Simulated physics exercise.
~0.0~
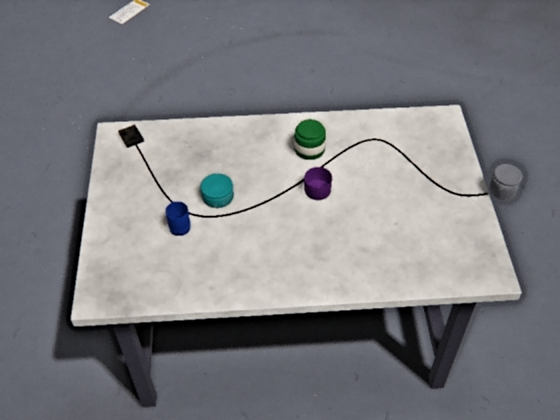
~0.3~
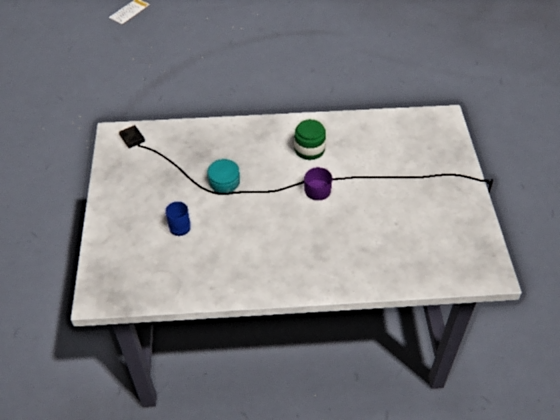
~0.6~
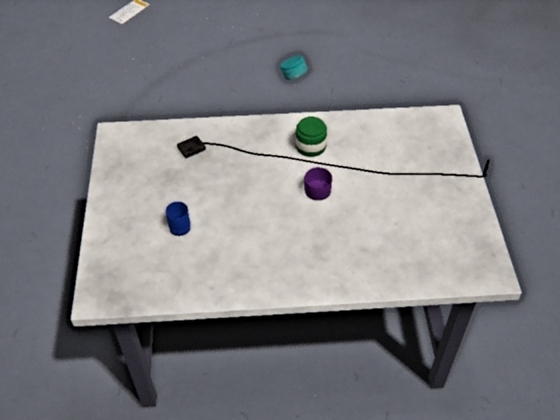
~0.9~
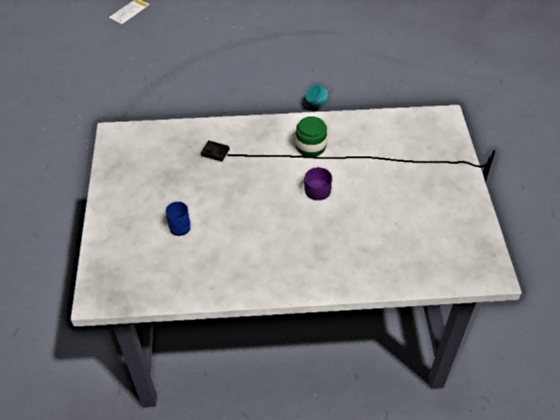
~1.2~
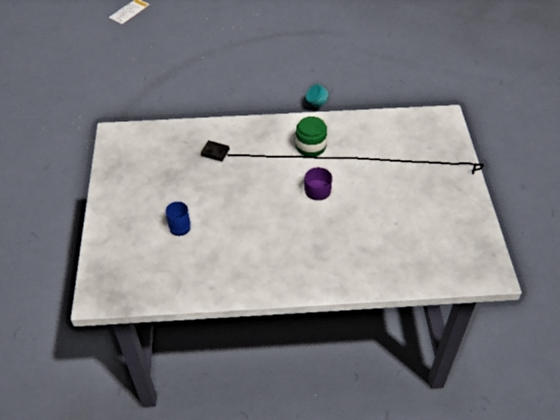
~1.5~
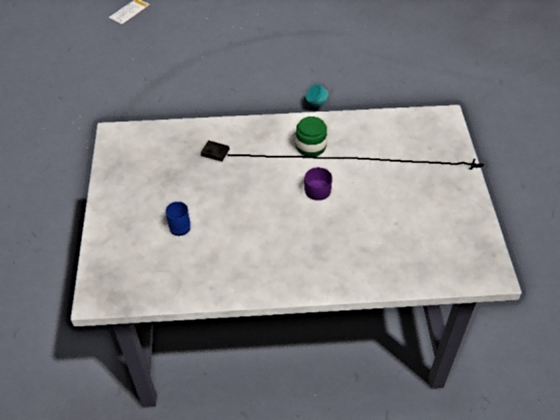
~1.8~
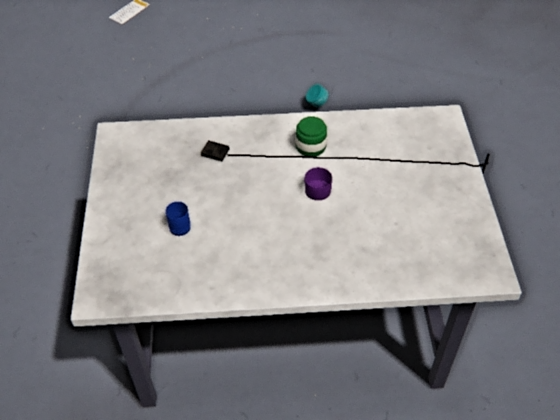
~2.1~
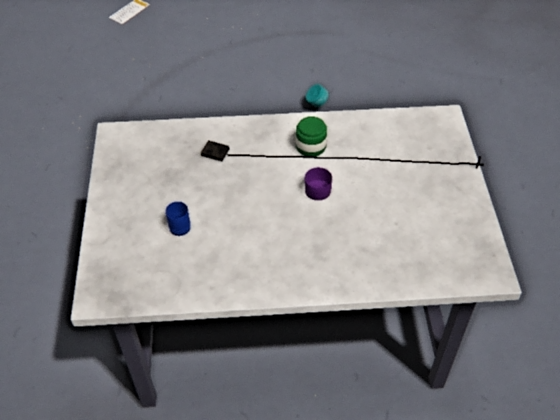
On a pale tabletop, a grey speaker drops off the right edge, its cable dragging a black phone and sweeping a teal tub off the back.
